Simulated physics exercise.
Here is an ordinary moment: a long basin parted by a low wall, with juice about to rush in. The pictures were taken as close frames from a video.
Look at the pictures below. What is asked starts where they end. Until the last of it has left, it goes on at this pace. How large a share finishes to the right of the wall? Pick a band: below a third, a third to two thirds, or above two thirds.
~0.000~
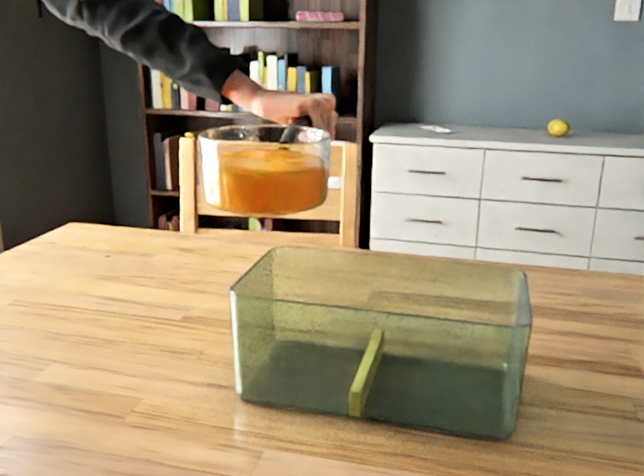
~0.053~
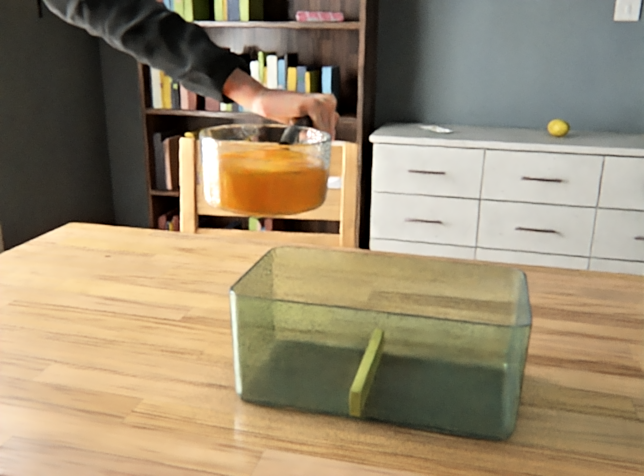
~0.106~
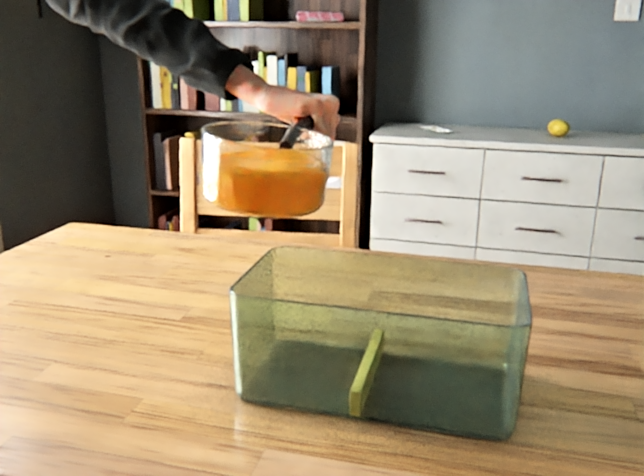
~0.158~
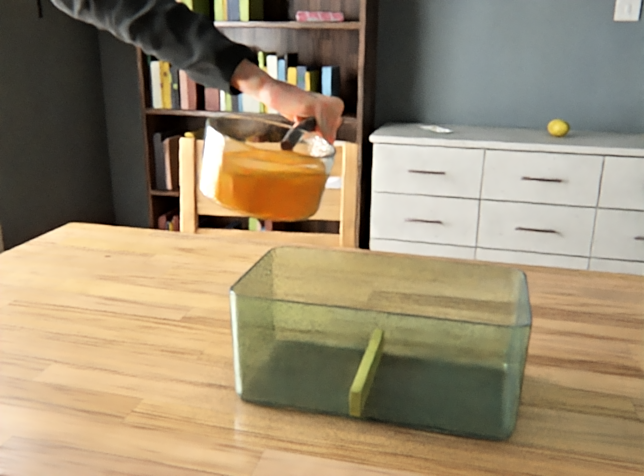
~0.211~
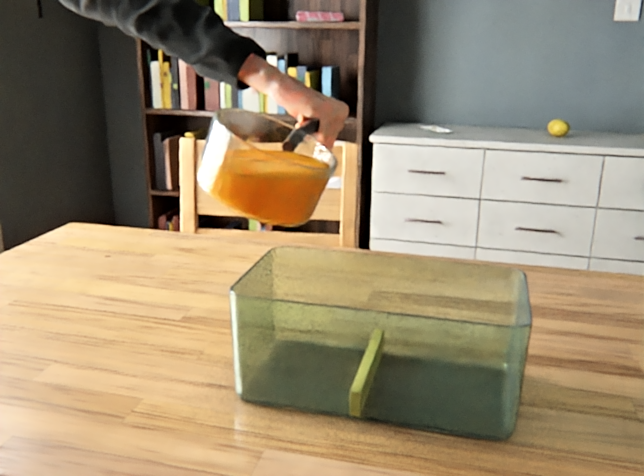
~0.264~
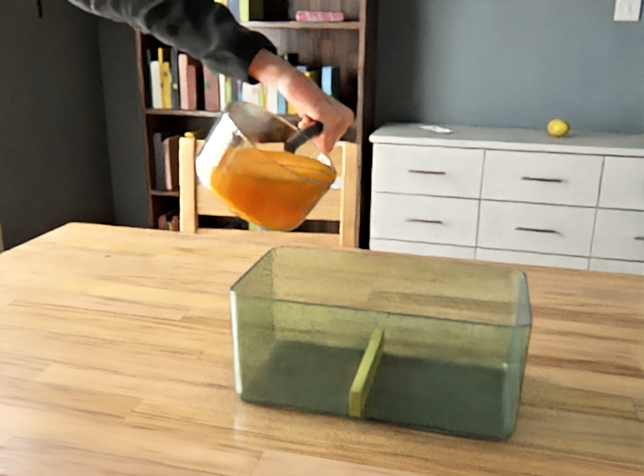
A third to two thirds.
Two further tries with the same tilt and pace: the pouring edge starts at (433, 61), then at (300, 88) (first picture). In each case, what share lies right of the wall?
Try one: 75 %; try two: 20 %.
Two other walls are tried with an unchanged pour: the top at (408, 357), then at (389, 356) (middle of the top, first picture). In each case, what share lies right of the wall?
That'd be about 5 percent for the first and about 10 percent for the other.
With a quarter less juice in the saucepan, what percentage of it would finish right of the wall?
Some 30 parts in a hundred, give or take.
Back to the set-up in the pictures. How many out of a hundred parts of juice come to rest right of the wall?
Some 45 per cent.
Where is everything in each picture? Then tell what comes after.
In the first picture, it leans 0°; its right rim is at (328, 140); the juice meets the walls at (212, 157) and (326, 164); the long basin's rim runs from (252, 269) to (528, 297); the wall's top is at (369, 358).
In the second picture, it leans 2°; its right rim is at (329, 142); the juice meets the walls at (212, 157) and (326, 165).
In the third picture, it leans 6°; its right rim is at (331, 147); the juice meets the walls at (212, 156) and (327, 165).
In the fourth picture, it leans 14°; its right rim is at (333, 156); the juice meets the walls at (211, 155) and (328, 167).
In the fifth picture, it leans 23°; its right rim is at (334, 168); the juice meets the walls at (209, 154) and (331, 169).
In the sixth picture, it leans 35°; its right rim is at (333, 182); the juice meets the walls at (208, 150) and (332, 171); 1 per cent is over the edge.
A moment on, the saucepan is tipped on its side and 33 per cent is still to pour, 14 is left of the wall and 16 right of it.
Next, the saucepan is tipped right over and 9 per cent is still to pour, 42 is left of the wall and 42 right of it.
Then the saucepan is tipped right over and 1 per cent is still to pour, 54 is left of the wall and 42 right of it.
Later the saucepan is tipped right over and 0 per cent is still to pour, 55 is left of the wall and 43 right of it.
At rest 56 per cent lies left of the wall, 44 right of it and 1 outside.
